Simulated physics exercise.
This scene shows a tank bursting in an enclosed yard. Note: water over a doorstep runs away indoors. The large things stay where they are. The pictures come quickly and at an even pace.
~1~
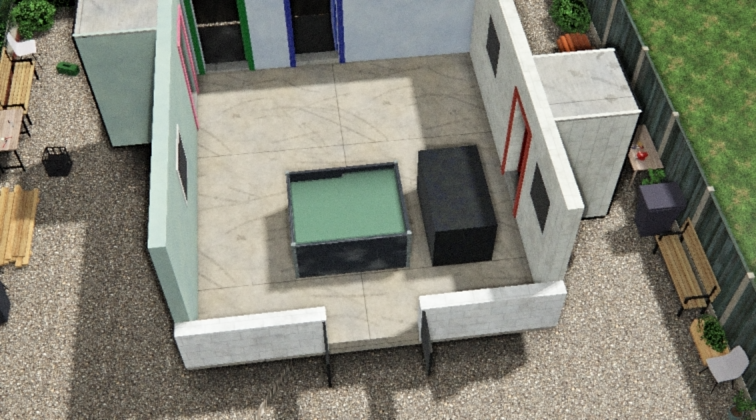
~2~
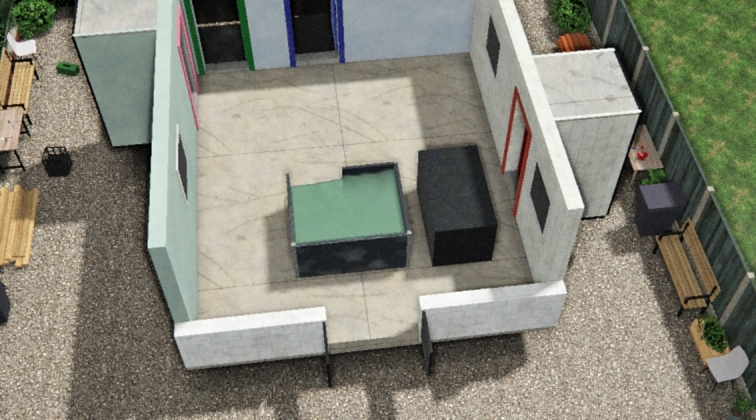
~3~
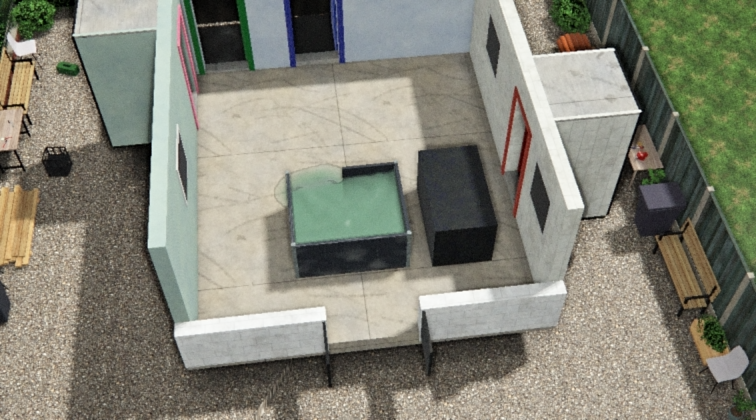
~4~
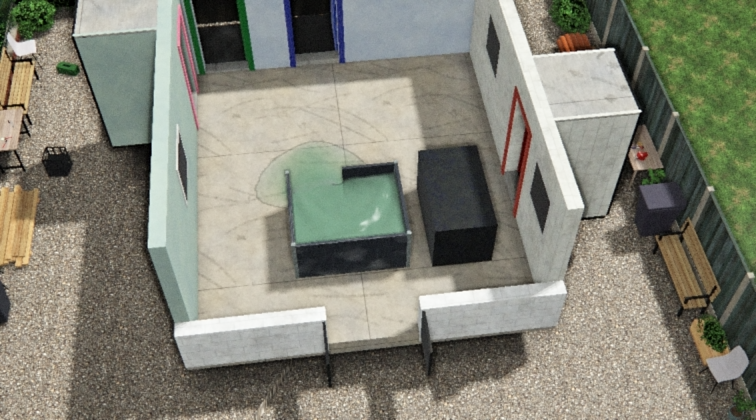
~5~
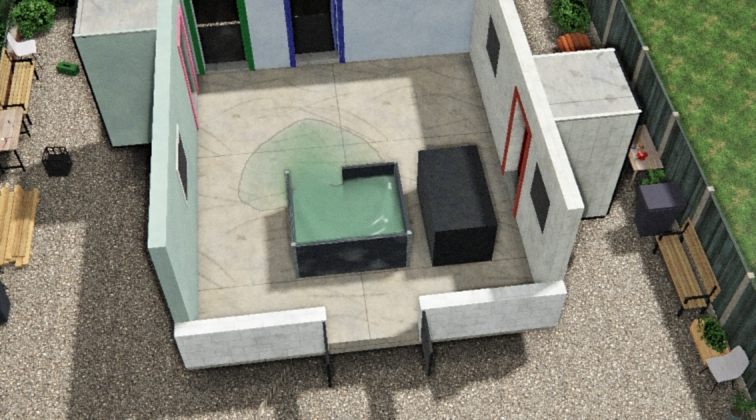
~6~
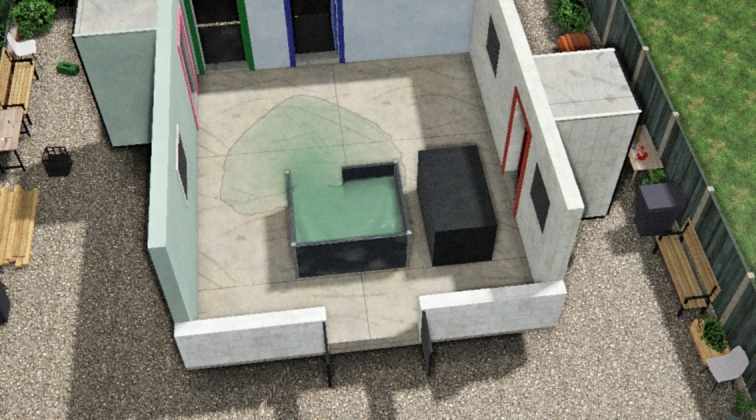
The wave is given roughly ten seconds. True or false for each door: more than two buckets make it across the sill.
Red door: False; green door: True; blue door: True; pink door: True.
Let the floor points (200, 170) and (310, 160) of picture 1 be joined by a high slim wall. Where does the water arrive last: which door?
Final one: The red door.
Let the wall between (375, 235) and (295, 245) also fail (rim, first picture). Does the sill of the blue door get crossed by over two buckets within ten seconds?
At the blue door, the flow misses the threshold.
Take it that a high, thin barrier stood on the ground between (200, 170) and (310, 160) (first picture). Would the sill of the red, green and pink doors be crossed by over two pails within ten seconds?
Red door falls short, green door falls short, pink door falls short.
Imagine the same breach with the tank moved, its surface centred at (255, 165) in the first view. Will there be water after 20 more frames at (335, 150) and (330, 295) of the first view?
Points in order: Bare; bare.
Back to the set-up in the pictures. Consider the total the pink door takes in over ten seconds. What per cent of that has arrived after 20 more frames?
I'd put it at 55 percent.
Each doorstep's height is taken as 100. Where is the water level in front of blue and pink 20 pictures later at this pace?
Approx. 140 % then 170 %.
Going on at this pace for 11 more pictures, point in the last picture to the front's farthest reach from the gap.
Point: (465, 54) in the last picture's pixels.
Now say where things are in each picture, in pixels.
The open tank at (347, 205) is whole and still, in the first picture.
The front is at (288, 202), out from the gap on the open tank's far side, in the second picture.
Water pours out on the open tank's far side and has run to (330, 168), in the third picture.
Water pours out on the open tank's far side and has run to (324, 145), in the fourth picture.
Water pours out on the open tank's far side and has run to (300, 124), in the fifth picture.
The front is at (292, 101), out from the gap on the open tank's far side, in the sixth picture.
A moment on, water covers 45 % of the floor; the red door not reached, the green door under two buckets in, the blue door under two buckets in, the pink door wet at the sill, nothing in.
Next, water covers 50 % of the floor; the red door not reached, the green door over two buckets in, the blue door over two buckets in, the pink door under two buckets in.
Then, water covers 55 % of the floor; the red door not reached, the green door far over two buckets in, the blue door far over two buckets in, the pink door over two buckets in.
Later, water covers 65 % of the floor; the red door wet at the sill, nothing in, the green door far over two buckets in, the blue door far over two buckets in, the pink door over two buckets in.
In the end, water covers 95 % of the floor; the red door wet at the sill, nothing in, the green door far over two buckets in, the blue door far over two buckets in, the pink door over two buckets in.
